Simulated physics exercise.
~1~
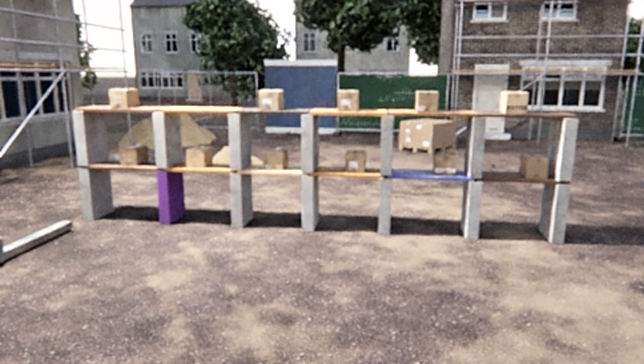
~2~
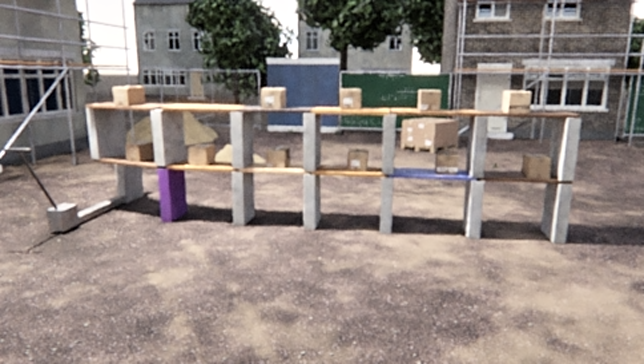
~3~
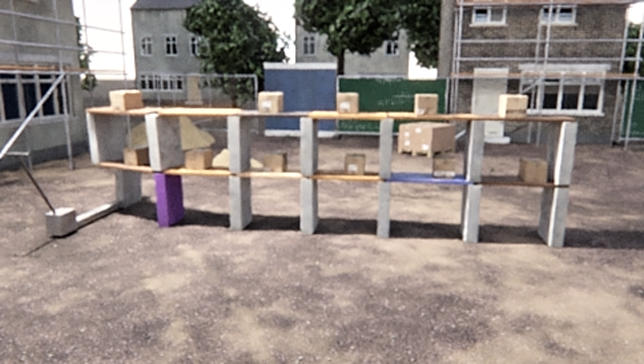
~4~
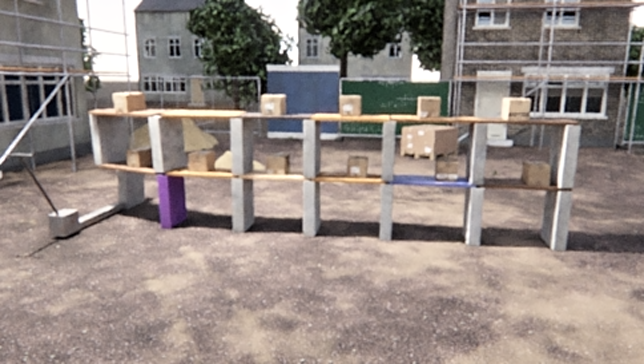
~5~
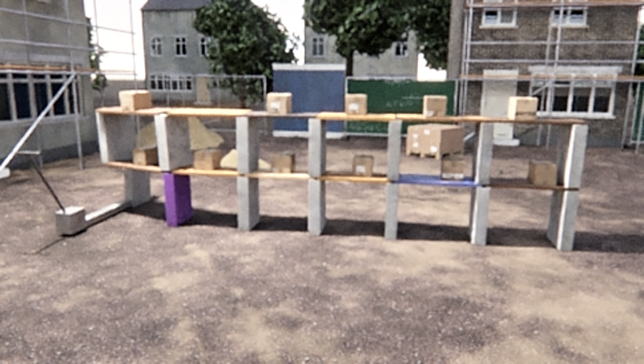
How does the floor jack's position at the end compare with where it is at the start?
At the start the jack is at the lower left edge of the view, and by the end it sits farther right and farther back, with its bar reaching the base at the left end of the structure.
